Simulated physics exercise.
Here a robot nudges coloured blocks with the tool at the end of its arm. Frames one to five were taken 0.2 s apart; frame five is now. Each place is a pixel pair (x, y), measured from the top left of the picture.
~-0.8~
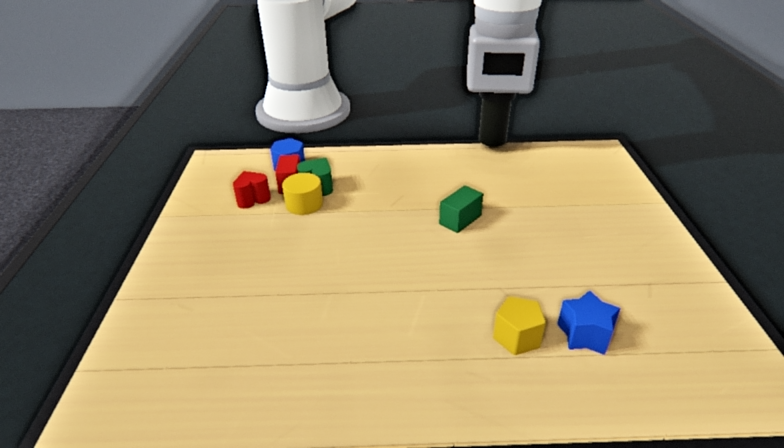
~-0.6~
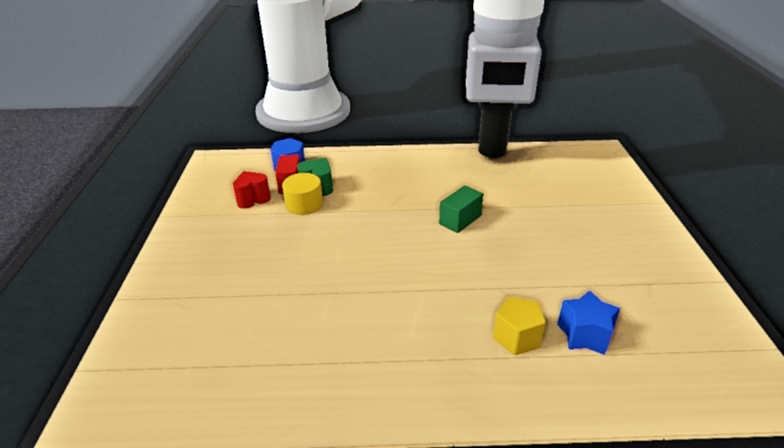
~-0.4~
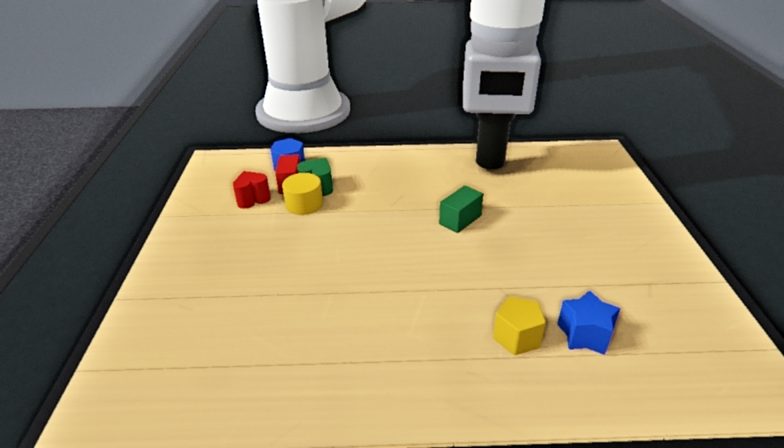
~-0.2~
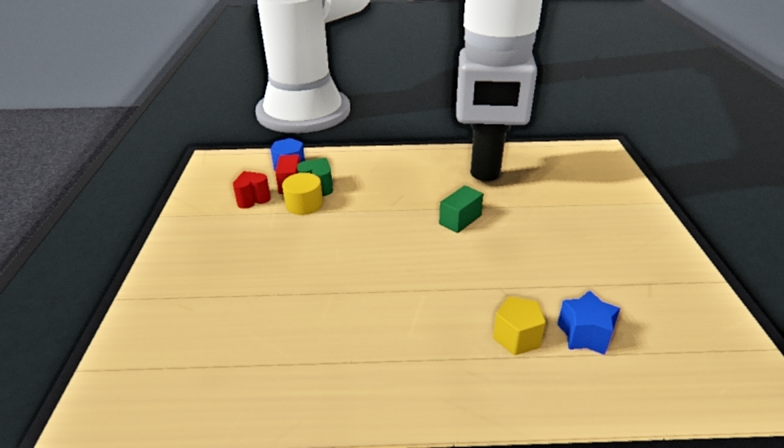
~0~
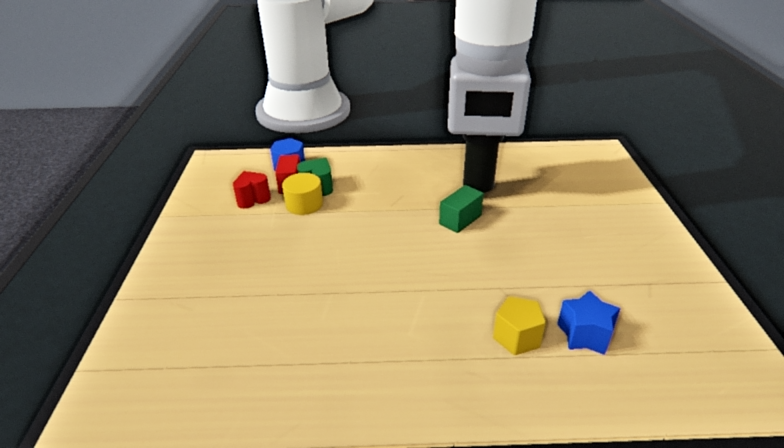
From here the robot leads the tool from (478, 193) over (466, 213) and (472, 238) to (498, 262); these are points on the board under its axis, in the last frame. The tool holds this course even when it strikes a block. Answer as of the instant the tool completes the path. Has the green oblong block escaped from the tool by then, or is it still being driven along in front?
Lost on the way.
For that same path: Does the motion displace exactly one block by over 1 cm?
In short: Yes.
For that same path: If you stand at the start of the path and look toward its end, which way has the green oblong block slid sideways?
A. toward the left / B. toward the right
B: Toward the right.
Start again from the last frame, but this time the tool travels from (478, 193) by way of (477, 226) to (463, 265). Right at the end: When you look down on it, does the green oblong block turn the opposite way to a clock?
That would be a no.
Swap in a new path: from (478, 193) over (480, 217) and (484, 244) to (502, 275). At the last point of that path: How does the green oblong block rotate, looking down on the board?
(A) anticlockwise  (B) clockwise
B.
On the path given first. One third of the way, tool at (466, 206); green oblong block at (455, 211).
Two thirds of the way, tool at (473, 230); green oblong block at (448, 233).
At the end, tool at (499, 254); green oblong block at (447, 235), turned 20° clockwise; yellow five-sided block in place.
